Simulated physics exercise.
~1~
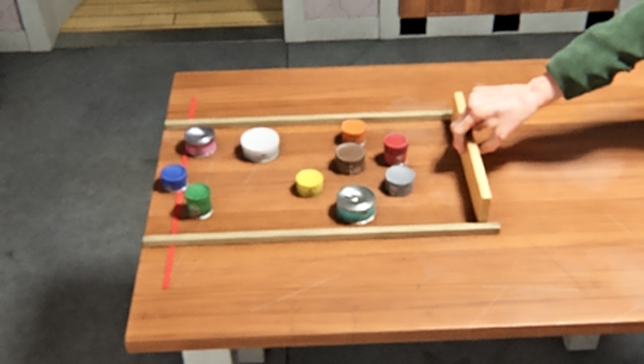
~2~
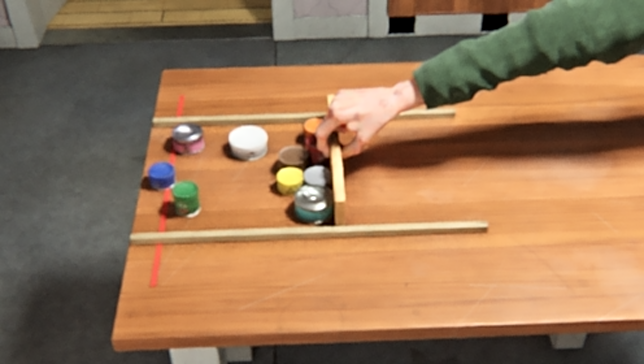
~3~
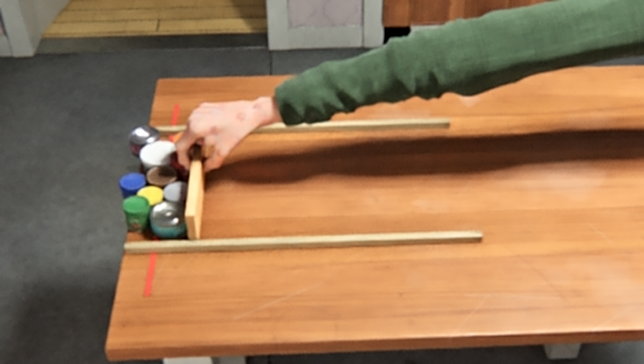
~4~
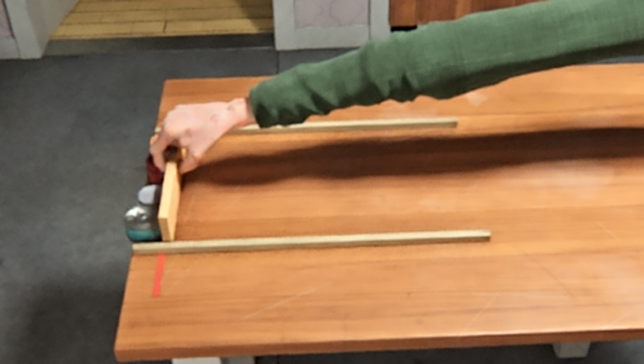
A hand slides an upright board left across the table, pushing most small tins off the end.
